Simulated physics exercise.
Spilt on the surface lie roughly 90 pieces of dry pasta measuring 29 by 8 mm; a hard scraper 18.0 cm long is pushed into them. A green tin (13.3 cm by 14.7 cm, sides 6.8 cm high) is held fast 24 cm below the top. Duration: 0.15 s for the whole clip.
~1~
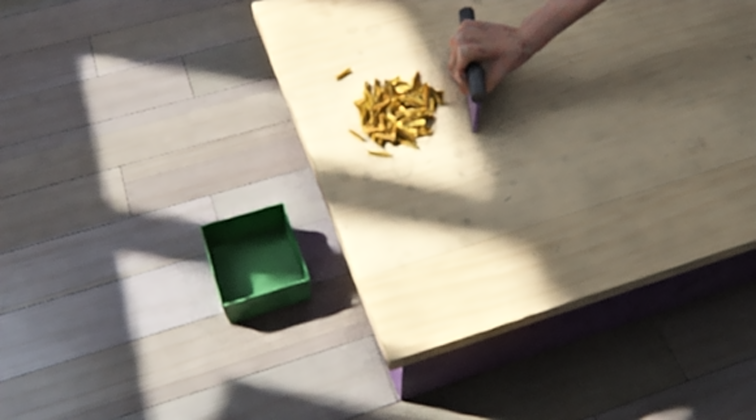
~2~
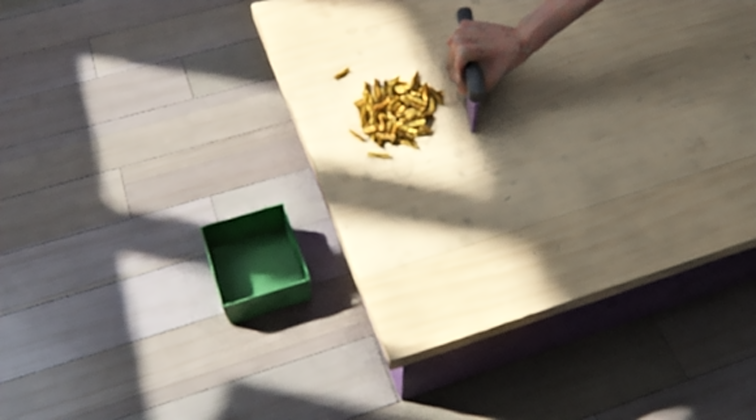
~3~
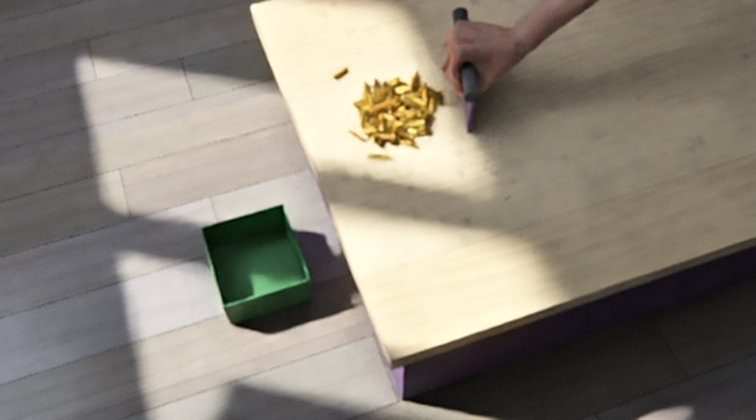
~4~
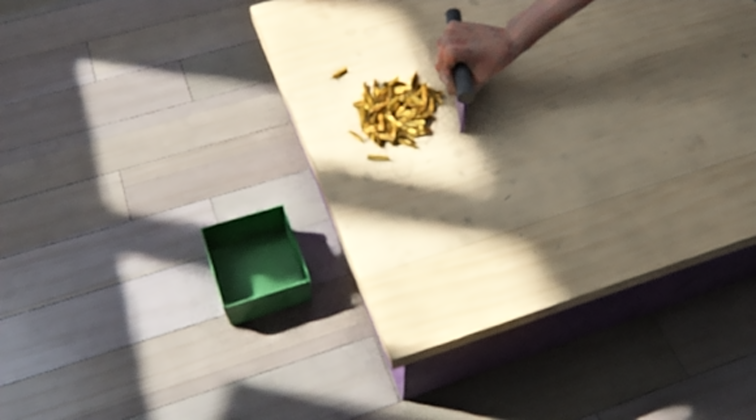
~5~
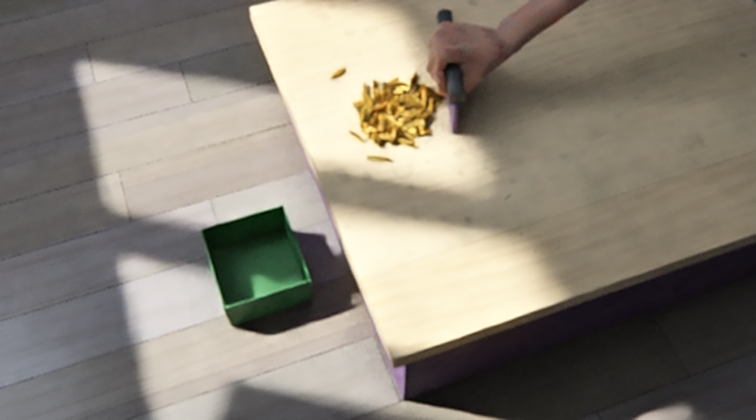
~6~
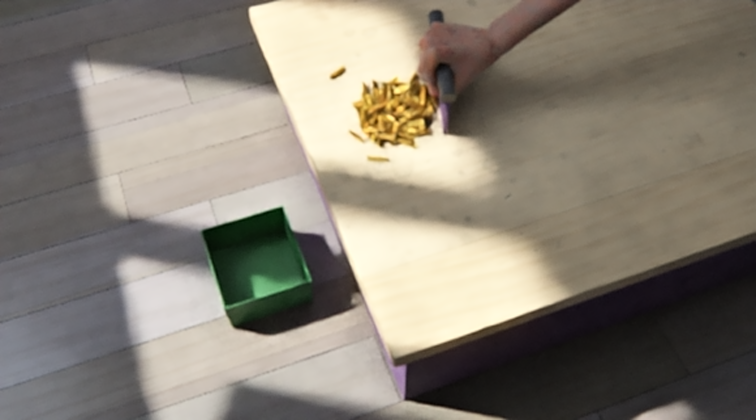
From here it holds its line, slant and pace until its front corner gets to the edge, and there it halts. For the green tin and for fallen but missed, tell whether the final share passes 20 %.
Green tin - stays short, missed - passes it.
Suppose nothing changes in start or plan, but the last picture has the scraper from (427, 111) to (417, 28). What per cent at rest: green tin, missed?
In the green tin 15 per cent, with 75 per cent missed.
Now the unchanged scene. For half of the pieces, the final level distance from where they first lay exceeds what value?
That comes to about 24 cm.
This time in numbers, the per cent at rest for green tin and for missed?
Green tin 10; missed 70.
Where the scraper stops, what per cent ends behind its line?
I'd say some 10 per cent.
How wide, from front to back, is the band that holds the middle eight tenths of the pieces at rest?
I'd guess near 24 cm, give or take.
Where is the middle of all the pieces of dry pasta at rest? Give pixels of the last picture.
Around pixel (256, 214) in the last view.
Then, 0.27 s after the last picture, scraper 15 cm from its start, spill 14 cm wide; still on top 100 %.
Then, 0.53 s after the last picture, scraper 24 cm from its start, spill 18 cm wide; off the edge, not caught 45 %, still on top 55 %.
Then, 0.75 s after the last picture, scraper 25 cm from its start, spill 22 cm wide; green tin 15 %, off the edge, not caught 65 %, still on top 20 %.
In the end, green tin 10 %, fallen but missed 70 %, still on top 15 %.
